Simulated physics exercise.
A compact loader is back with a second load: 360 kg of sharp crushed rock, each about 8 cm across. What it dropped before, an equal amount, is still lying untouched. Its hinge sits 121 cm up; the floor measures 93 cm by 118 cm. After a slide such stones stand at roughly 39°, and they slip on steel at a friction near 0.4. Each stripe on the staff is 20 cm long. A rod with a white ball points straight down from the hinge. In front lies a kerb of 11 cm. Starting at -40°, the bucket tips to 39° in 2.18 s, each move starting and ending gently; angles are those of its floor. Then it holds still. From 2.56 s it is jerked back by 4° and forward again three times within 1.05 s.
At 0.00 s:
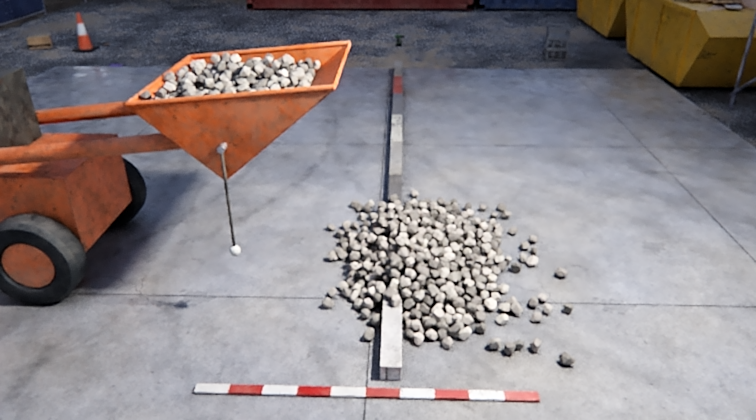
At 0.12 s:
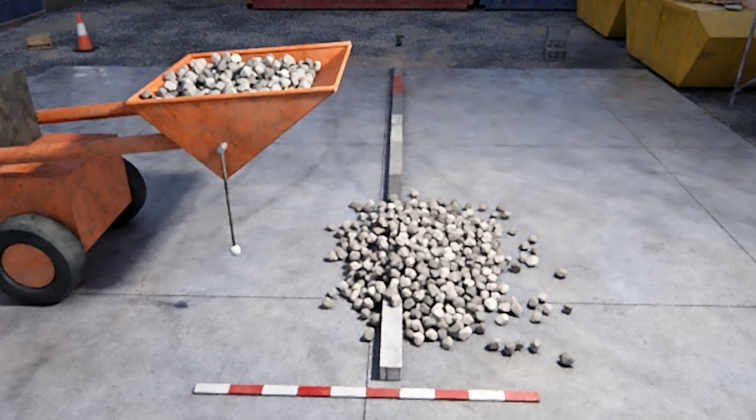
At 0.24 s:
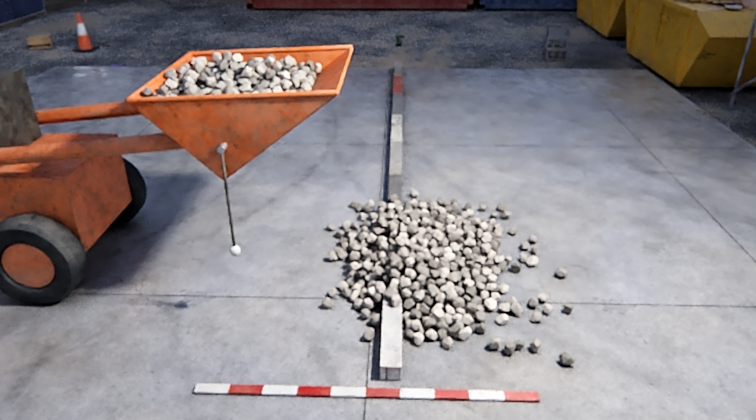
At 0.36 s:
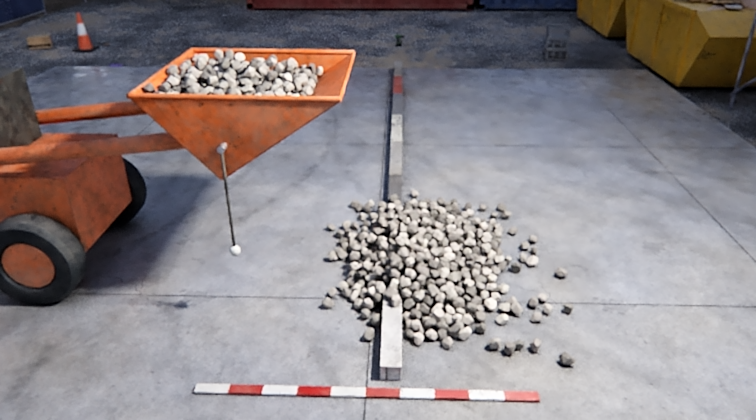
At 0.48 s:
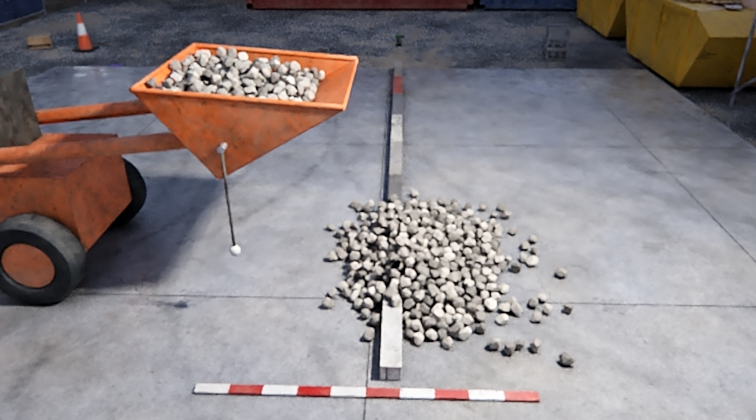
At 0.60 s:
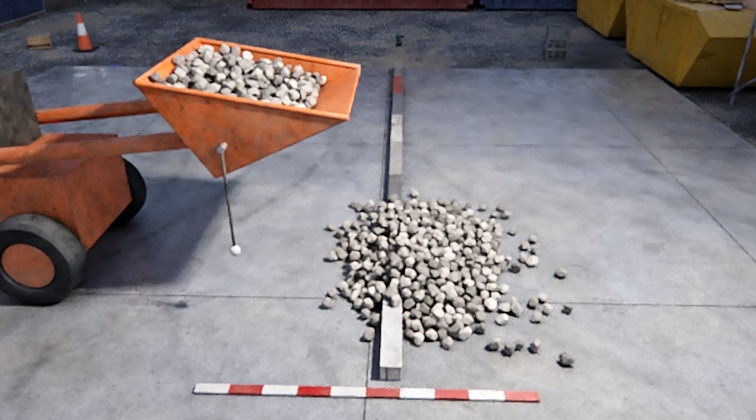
Orange loader bucket full of grey stones slowly tilting downward at its right edge, beside a still stone pile across a kerb.
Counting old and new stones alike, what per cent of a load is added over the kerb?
Some 9 per cent is added.
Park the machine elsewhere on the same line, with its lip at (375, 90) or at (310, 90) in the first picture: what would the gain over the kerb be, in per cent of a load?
Near 45 per cent from the first place, 5 from the second.
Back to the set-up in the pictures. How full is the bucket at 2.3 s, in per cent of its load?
Roughly 35 per cent is still inside.
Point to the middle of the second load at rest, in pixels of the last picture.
Near (359, 245).
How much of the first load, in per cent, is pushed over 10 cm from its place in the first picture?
About 0 per cent.
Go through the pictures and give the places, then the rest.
In the first frame, lip at (334, 88), floor tilted -40°, highest stones at (253, 65). The earlier load is highest near (405, 239), 28 cm above ground level, 26 % on this side of the kerb, 74 % over the kerb.
In the second frame, the bucket is at -39°, its lip at (335, 89); the top of the load is at (253, 65); the stones move at 0.0 m/s on average.
In the third frame, the bucket is at -37°, its lip at (337, 93); the top of the load is at (255, 65); the stones move at 0.1 m/s on average.
In the fourth frame, the bucket is at -34°, its lip at (340, 100); the top of the load is at (222, 61); the stones move at 0.1 m/s on average.
In the fifth frame, lip at (344, 108), floor tilted -30°, highest stones at (208, 60); the stones move at 0.2 m/s on average.
In the sixth frame, the bucket is at -25°, its lip at (347, 119); the top of the load is at (212, 57); the stones move at 0.2 m/s on average.
After 1.6 s the floor is at 27°; in per cent of one load, 99 in the bucket, 26 on this side of the kerb, 74 over the kerb; the foremost stones are at (547, 284).
After 2.3 s the floor is at 39°; in per cent of one load, 33 in the bucket, 92 on this side of the kerb, 75 over the kerb; the foremost stones are at (547, 284).
After 4.1 s the floor is at 39°; in per cent of one load, 0 in the bucket, 116 on this side of the kerb, 84 over the kerb; the foremost stones are at (547, 284).
After 6.7 s the floor is at 39°; in per cent of one load, 0 in the bucket, 116 on this side of the kerb, 84 over the kerb; the foremost stones are at (547, 284). Net gain over the kerb, 9.
